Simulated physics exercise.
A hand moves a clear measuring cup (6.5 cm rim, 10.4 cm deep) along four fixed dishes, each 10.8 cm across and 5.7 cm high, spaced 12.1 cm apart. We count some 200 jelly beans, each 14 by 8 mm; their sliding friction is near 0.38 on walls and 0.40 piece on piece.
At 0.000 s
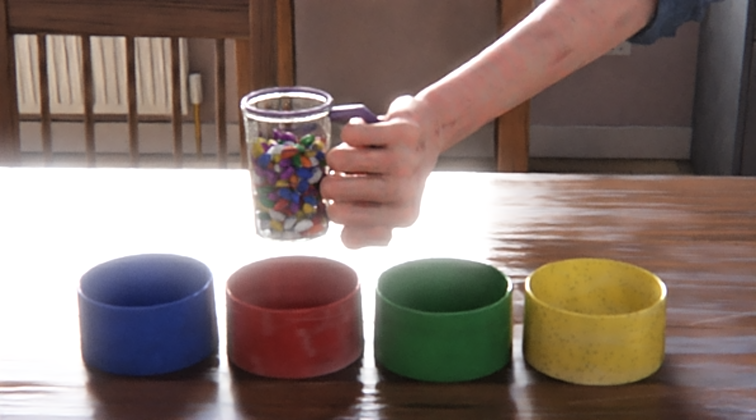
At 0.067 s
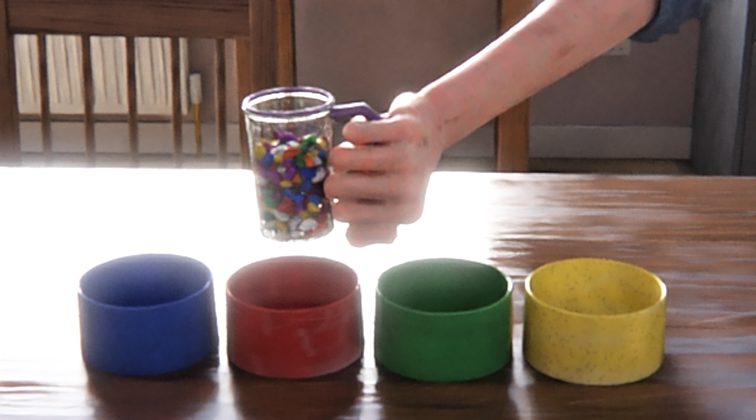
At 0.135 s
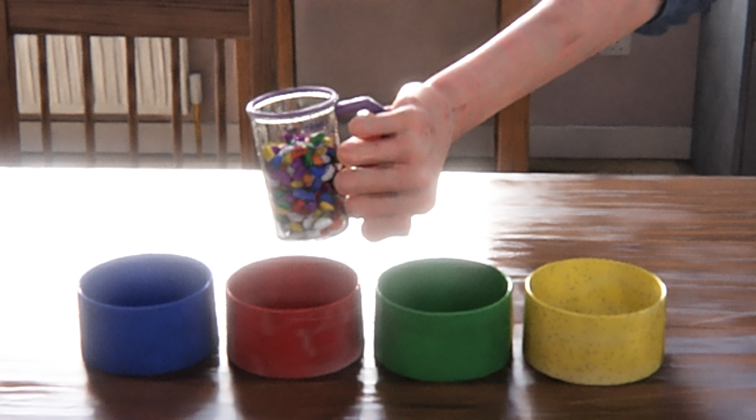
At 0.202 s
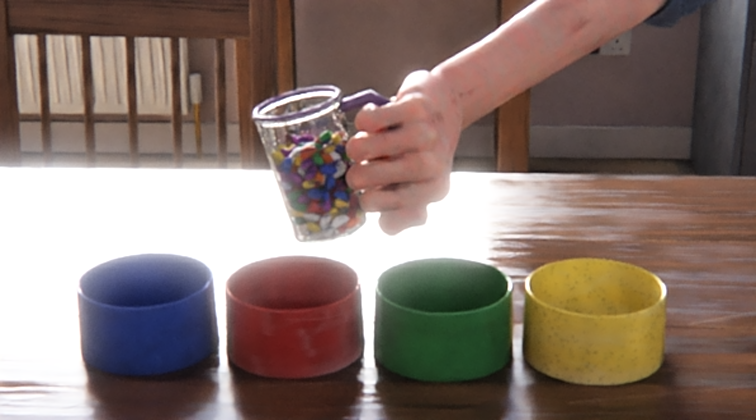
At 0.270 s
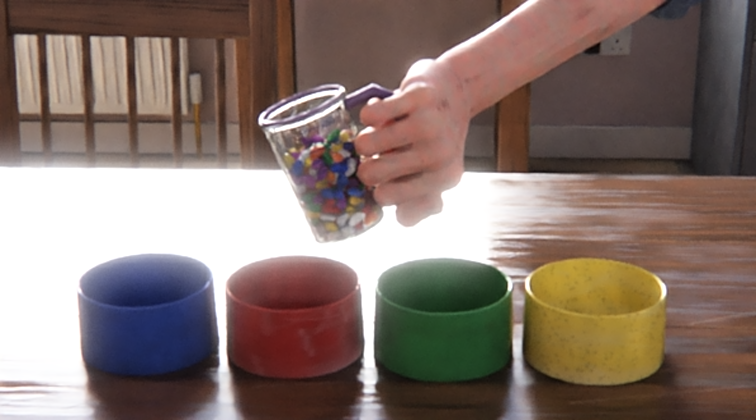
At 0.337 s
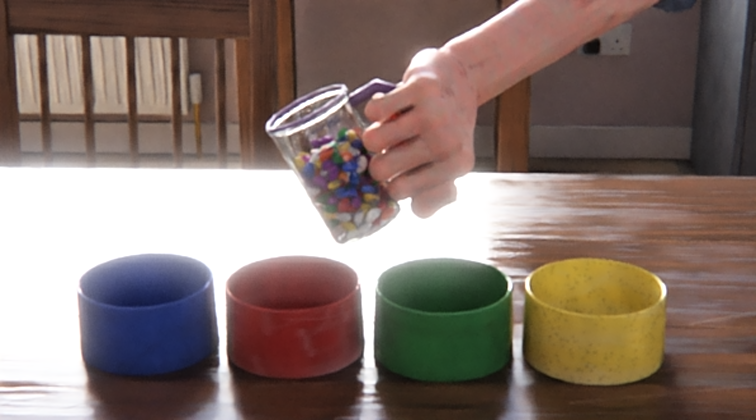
A hand reaching in from the upper right grips the purple handle of a clear cup partly filled with small multicoloured pieces, above a shiny wooden table seen from the front and slightly above. Four round dishes, blue, red, green and yellow from left to right, sit below, with wooden chairs behind. The hand moves the cup slightly right while steadily tilting its rim leftward, and the camera stays still.
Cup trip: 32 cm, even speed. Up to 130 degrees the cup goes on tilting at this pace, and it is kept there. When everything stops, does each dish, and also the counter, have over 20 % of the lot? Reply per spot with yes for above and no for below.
Red: No, below. Blue: No, below. Green: Yes, above. Yellow: No, below. Counter: No, below.
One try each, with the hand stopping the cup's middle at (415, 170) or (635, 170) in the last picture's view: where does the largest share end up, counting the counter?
I'd bet on red for the first try and green for the second.
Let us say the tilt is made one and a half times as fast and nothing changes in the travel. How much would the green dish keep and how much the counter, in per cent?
In that case the green dish gets 80 while the counter gets 10.
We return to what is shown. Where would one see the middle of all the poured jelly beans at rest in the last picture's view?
Centre at rest: Approx. (447, 328) px.
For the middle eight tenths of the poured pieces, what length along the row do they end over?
About 6 cm.
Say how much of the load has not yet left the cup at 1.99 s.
Around 0 percent.
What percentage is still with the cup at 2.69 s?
About 0 per cent.
After 1.33 s, tilt 118 degrees; cup holds 80 %, green 15 %.
Then, at 1.99 s, tilt 130 degrees; cup holds 0 %, green 100 %.
After 2.69 s, tilt 130 degrees; cup holds 0 %, green 100 %.
In the end, at 3.0 s, red 0 %, blue 0 %, green 100 %, yellow 0 %, counter 0 %.
